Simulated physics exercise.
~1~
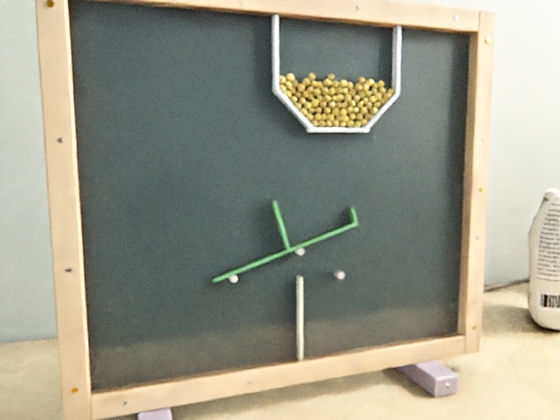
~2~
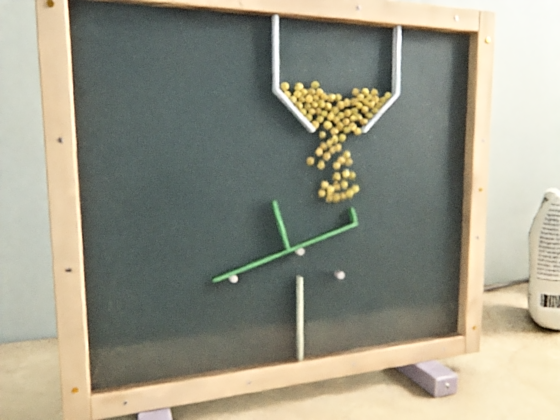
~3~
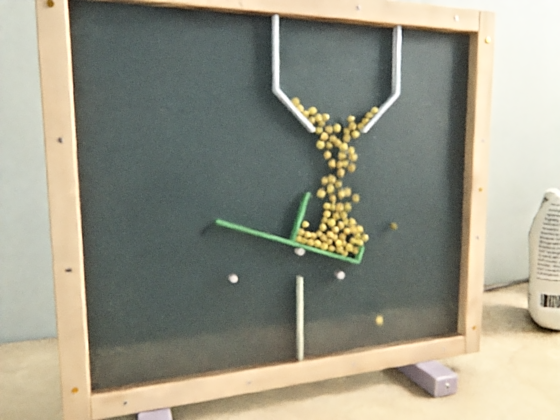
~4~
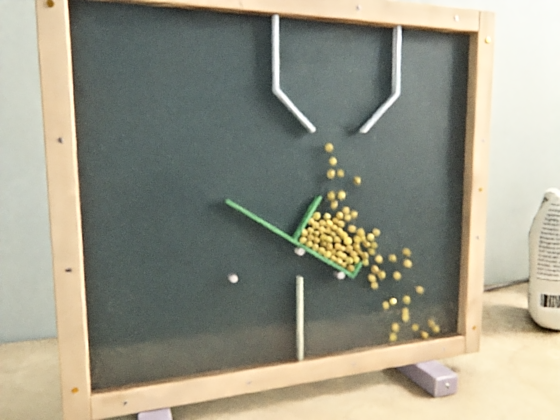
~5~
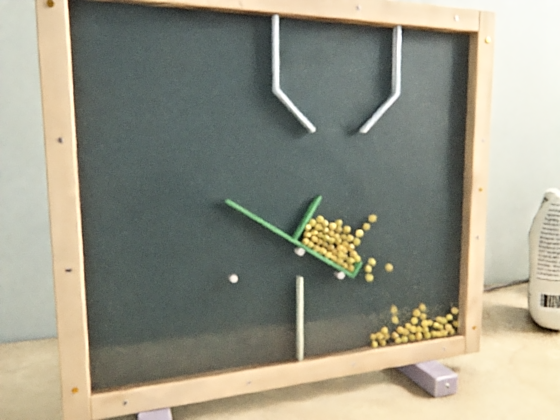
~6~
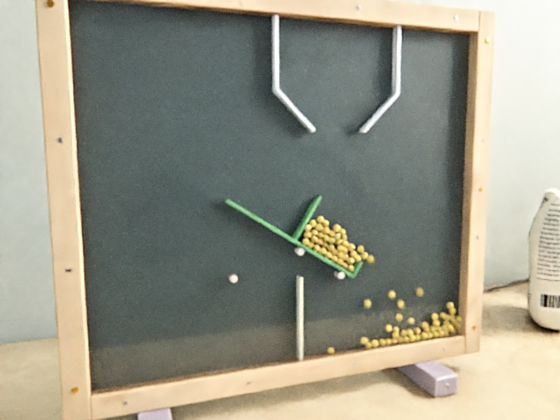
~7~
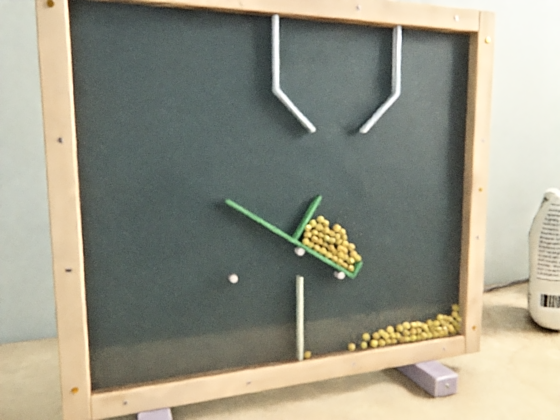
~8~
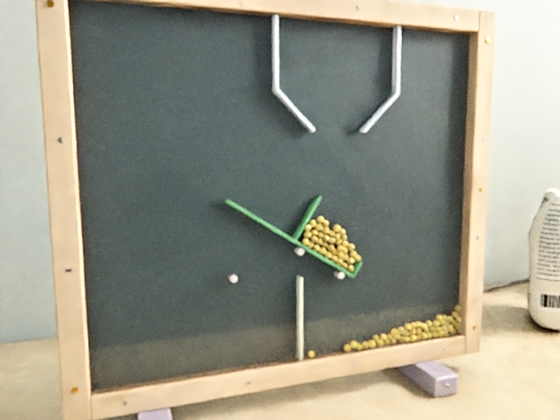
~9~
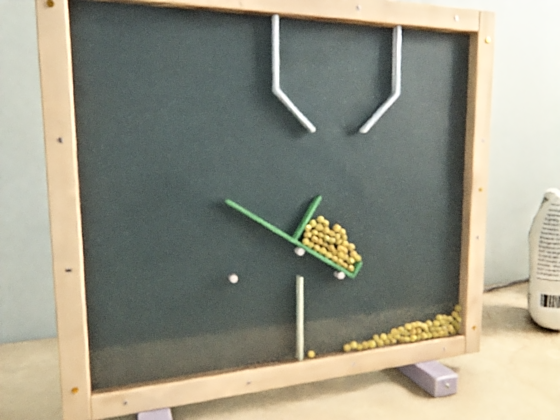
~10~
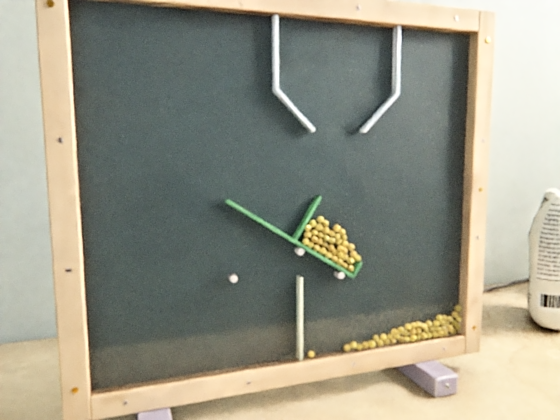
In a wooden frame, yellow beads drop, tip the green tray right and partly spill.
